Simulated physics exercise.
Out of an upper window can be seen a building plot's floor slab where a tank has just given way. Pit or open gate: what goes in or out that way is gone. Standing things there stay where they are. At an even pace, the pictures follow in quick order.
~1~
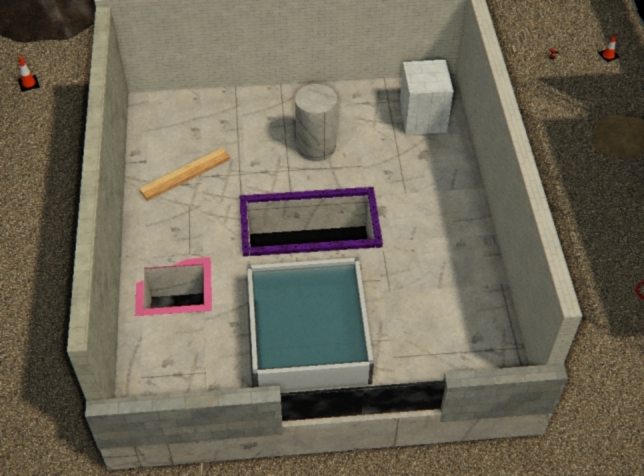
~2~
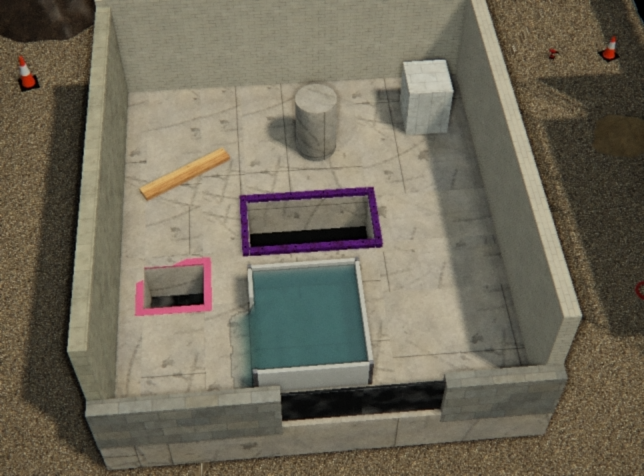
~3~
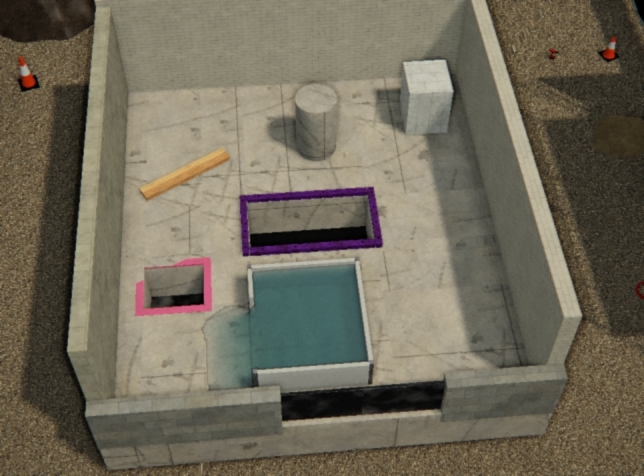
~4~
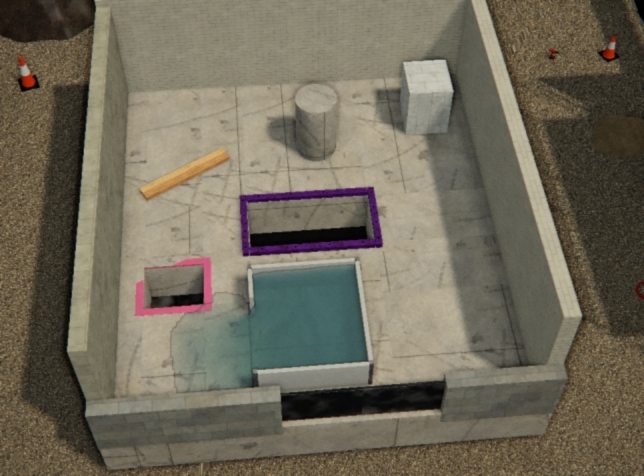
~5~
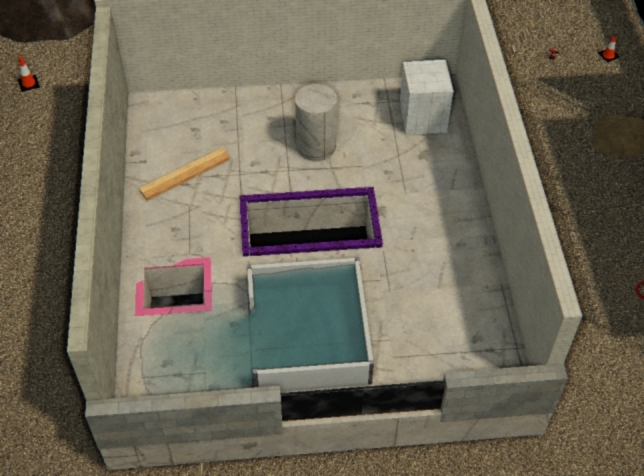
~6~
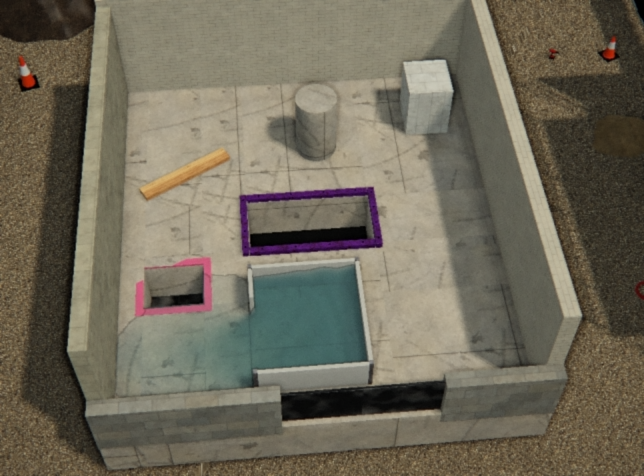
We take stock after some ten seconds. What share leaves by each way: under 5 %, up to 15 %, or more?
My prediction: The gate swallows below five per cent; the pink pit swallows beyond fifteen per cent; the purple pit swallows below five per cent.
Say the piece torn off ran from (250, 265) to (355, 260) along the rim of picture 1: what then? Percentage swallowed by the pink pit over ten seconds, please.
In percent, pink takes 14.
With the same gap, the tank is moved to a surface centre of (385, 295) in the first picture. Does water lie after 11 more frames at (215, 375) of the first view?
Location check: Waterlogged.
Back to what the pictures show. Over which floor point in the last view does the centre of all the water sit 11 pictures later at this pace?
It is near (229, 350).
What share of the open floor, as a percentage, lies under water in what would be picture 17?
Estimate: Near 15 %.
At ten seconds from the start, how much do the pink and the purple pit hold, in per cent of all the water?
That's 48 per cent for the first and 0 per cent for the second.
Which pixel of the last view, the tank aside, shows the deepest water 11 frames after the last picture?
Around (178, 408).
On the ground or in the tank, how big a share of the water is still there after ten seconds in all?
Roughly 52 %.
A moment on, water covers 10 % of the floor; the gate 0 %, the pink pit 2 %, the purple pit 0 %.
Next, water covers 15 % of the floor; the gate 0 %, the pink pit 5 %, the purple pit 0 %.
Then, water covers 20 % of the floor; the gate 0 %, the pink pit 20 %, the purple pit 0 %.
Later, water covers 30 % of the floor; the gate 0 %, the pink pit 37 %, the purple pit 0 %.
In the end, water covers 45 % of the floor; the gate 0 %, the pink pit 49 %, the purple pit 0 %.
